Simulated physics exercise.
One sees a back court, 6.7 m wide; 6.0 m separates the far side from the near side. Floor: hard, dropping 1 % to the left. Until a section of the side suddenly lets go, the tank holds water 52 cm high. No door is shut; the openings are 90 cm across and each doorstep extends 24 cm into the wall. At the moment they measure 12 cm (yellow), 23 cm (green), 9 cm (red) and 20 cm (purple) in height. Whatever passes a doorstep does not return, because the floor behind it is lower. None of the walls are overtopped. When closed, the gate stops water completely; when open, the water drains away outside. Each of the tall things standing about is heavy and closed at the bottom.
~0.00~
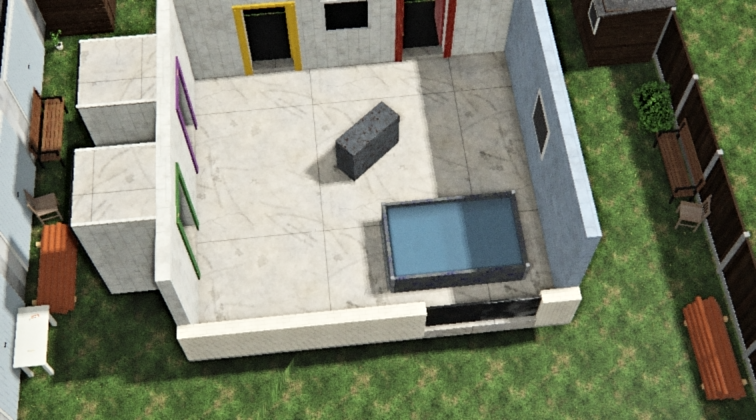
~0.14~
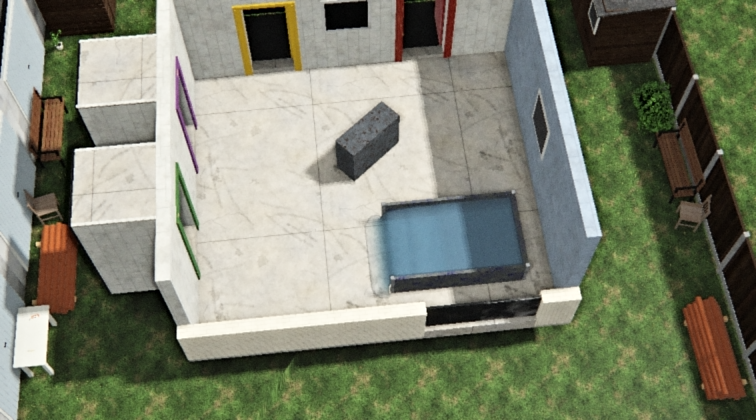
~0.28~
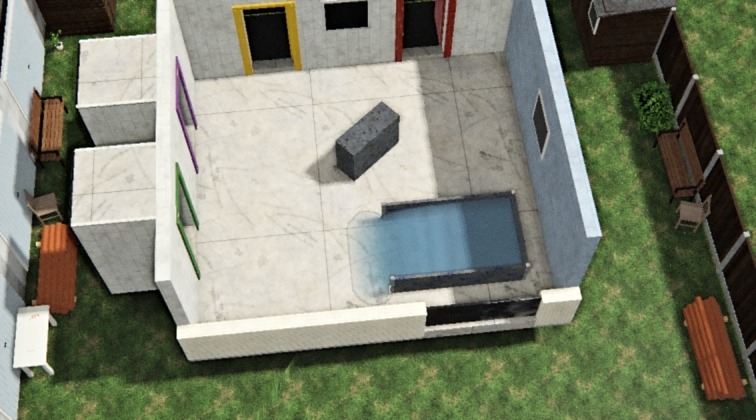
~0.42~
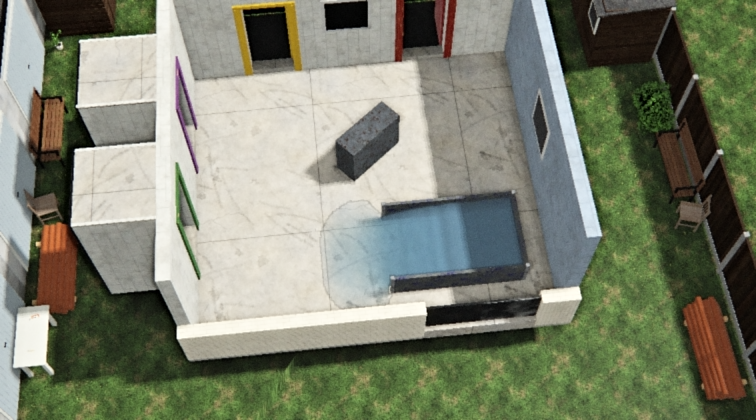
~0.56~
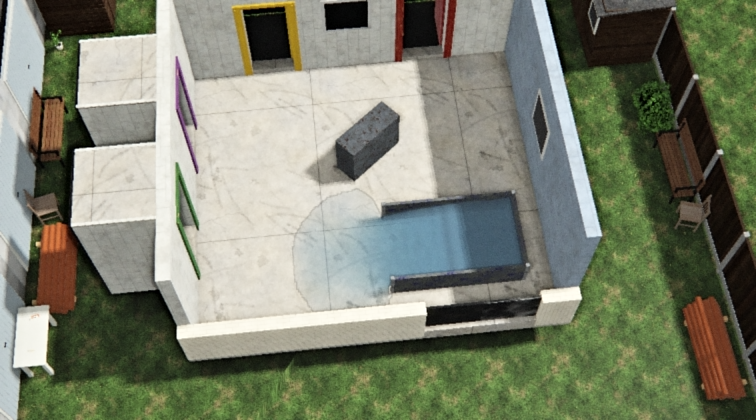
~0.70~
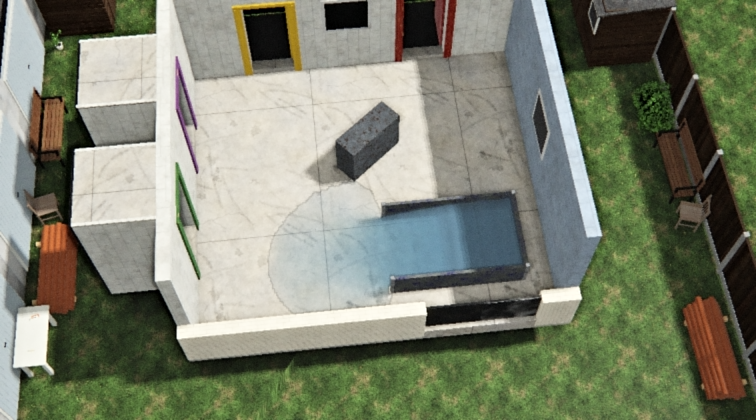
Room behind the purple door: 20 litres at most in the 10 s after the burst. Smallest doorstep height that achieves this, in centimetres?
9 cm.
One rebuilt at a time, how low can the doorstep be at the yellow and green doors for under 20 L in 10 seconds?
Roughly 11.0 cm for the yellow door and roughly 19 cm for the green door.
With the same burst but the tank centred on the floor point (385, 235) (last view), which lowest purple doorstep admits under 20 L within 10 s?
It should be around 8.0 cm high.
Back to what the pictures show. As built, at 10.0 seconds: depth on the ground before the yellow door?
Depth: Near 8.5 cm.
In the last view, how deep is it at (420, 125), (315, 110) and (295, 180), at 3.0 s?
Close to 0, 0 and 2 cm deep.
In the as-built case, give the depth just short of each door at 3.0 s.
Yellow door 0 cm, green door 26 cm, red door 0 cm, purple door 13 cm.
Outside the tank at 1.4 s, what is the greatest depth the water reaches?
About 22 cm at most.
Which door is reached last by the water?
Coming last is the red one.
After 1.4 s water covers 30 % of the floor, deepest (22 cm) near (377, 253); it has not reached the purple door.
After 3.0 s water covers 40 % of the floor, deepest (32 cm) near (200, 342); 13 cm at the purple door, 0 litres in over its 20 cm doorstep.
After 10.0 s water covers 90 % of the floor, deepest (10 cm) near (197, 190); 10 cm at the purple door, 0 litres in over its 20 cm doorstep.
At the purple door as built, the water arrived by 2.3 s and peaked near 13 cm at 3.0 s.
Run again over the same 10 s with other heights there, 39 litres in over 7.5 cm, 12 litres over 10 cm. The limit of 20 litres is kept from about 9 cm up.
